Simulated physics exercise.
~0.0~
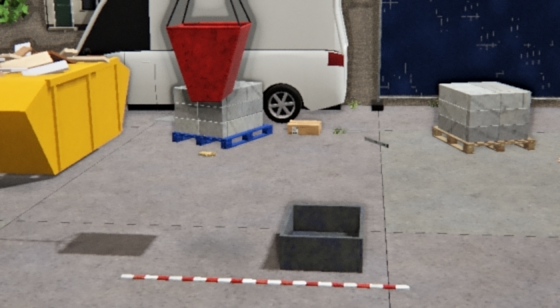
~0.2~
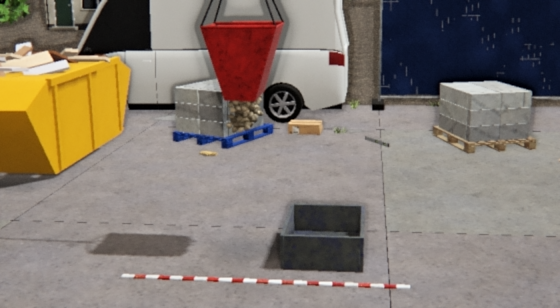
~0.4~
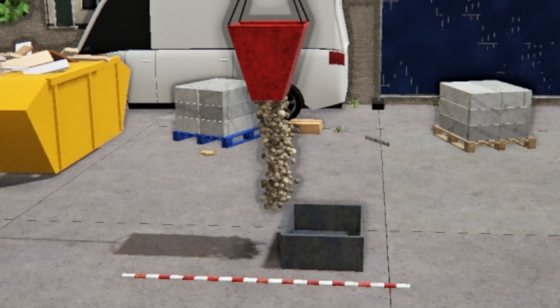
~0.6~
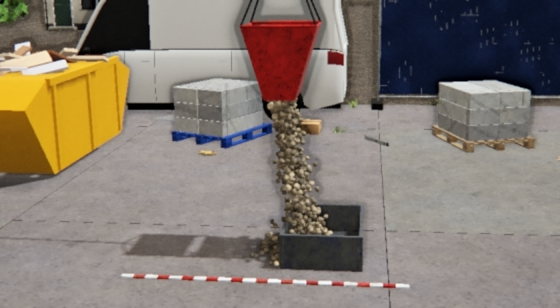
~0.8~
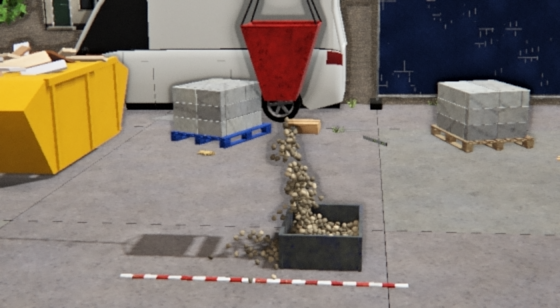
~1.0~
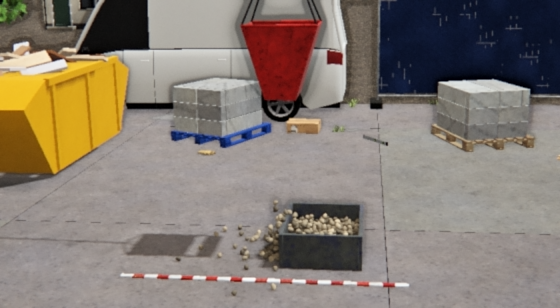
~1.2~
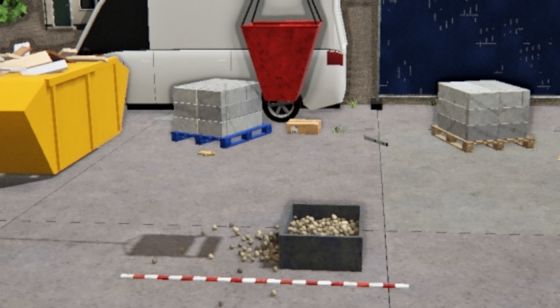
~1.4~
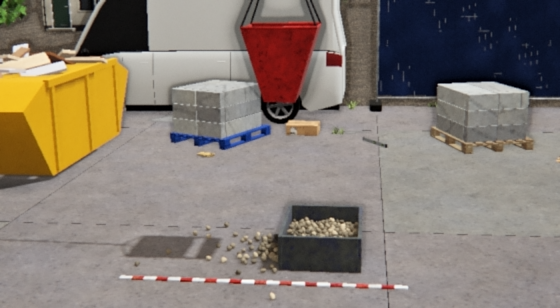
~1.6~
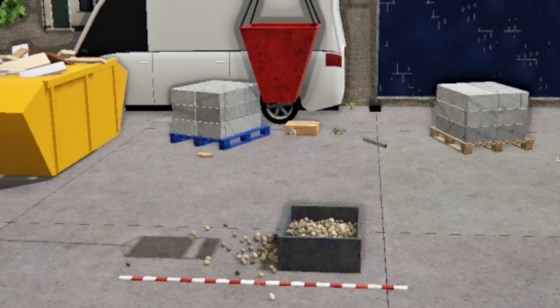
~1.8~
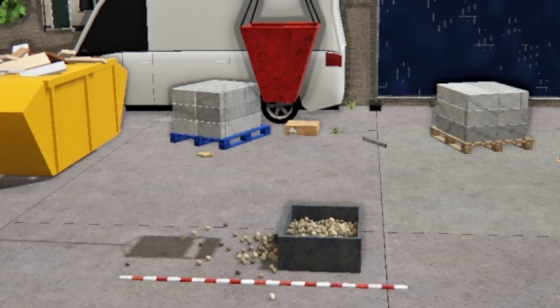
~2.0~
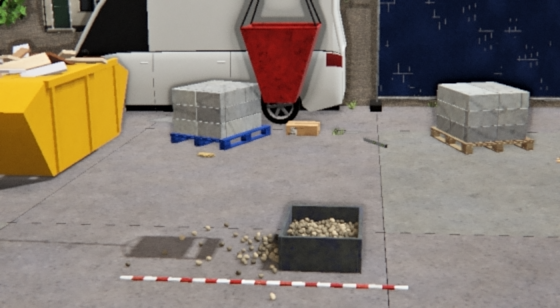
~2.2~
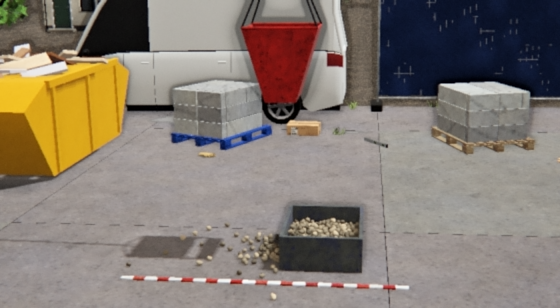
Red skip gliding right and pouring round beach stones into a dark bin, most settling inside, some scattered left of it.
